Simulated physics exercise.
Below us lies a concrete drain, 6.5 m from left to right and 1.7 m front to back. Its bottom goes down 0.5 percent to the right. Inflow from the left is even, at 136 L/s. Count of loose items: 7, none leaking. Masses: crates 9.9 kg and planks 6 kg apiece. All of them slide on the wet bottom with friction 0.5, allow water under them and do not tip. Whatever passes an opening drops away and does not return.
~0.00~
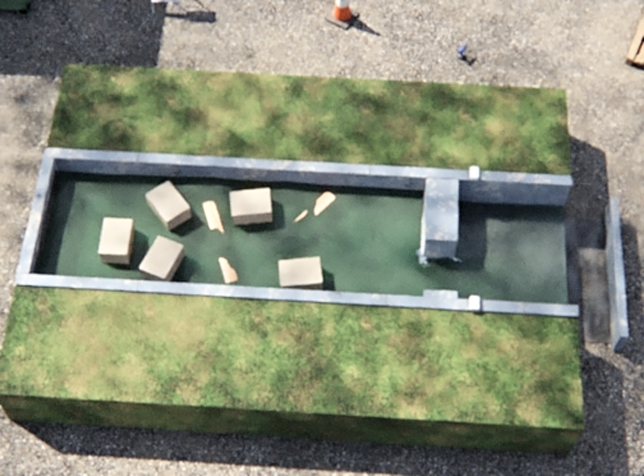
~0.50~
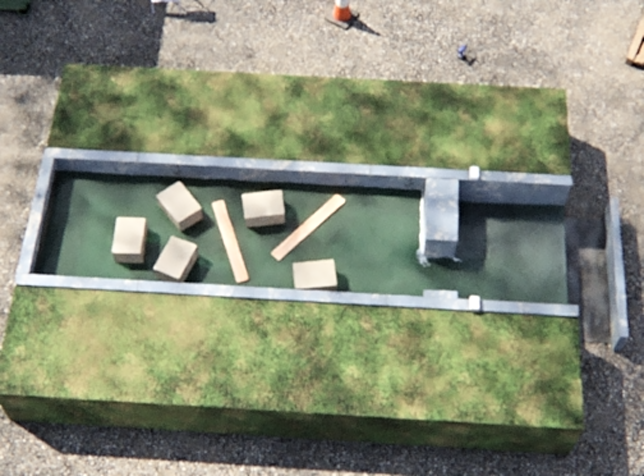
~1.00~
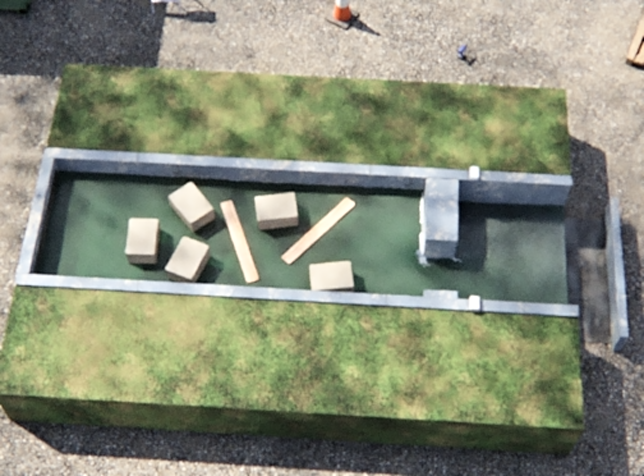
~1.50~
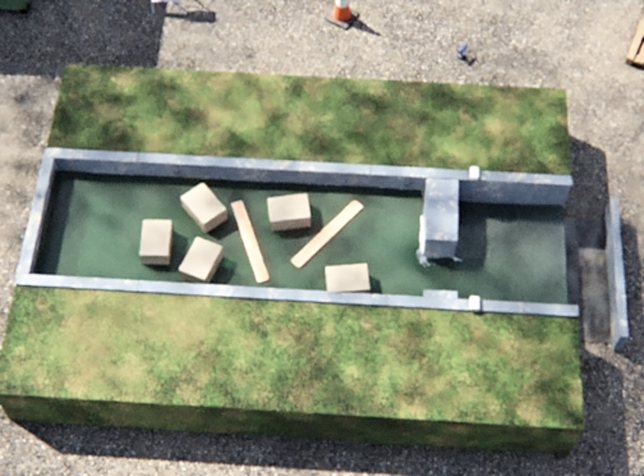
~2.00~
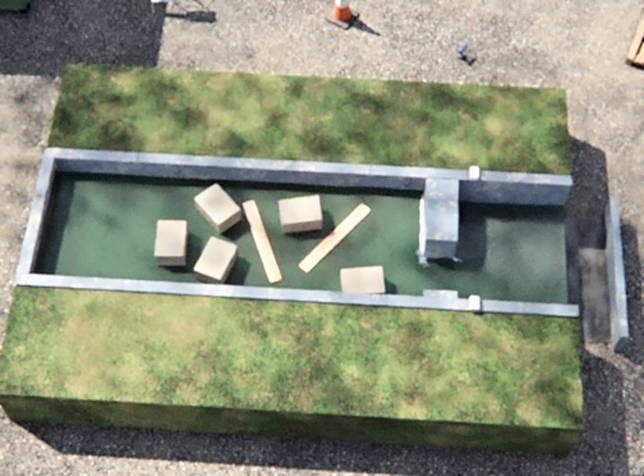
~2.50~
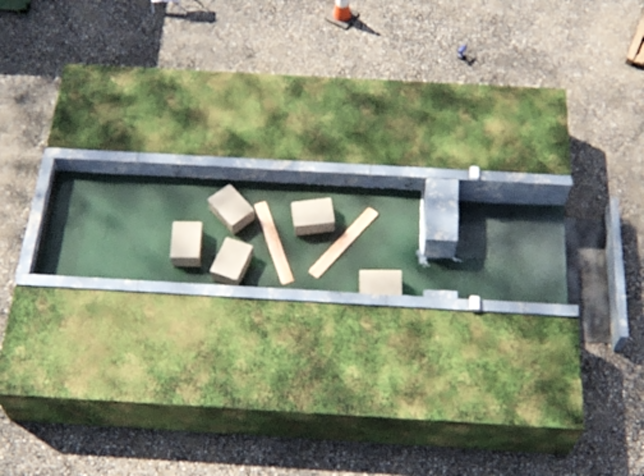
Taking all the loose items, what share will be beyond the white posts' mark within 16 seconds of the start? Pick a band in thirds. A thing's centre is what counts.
Band: Under a third.
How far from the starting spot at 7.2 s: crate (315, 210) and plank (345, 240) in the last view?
150 cm; 140 cm.
After 3.5 s 0 of 7 are over the mark; 7 afloat.
After 7.2 s 1 of 7 are over the mark; 6 afloat.
After 12.0 s 1 of 7 are over the mark; 6 afloat.
After 16.0 s 1 of 7 are over the mark; 6 afloat.
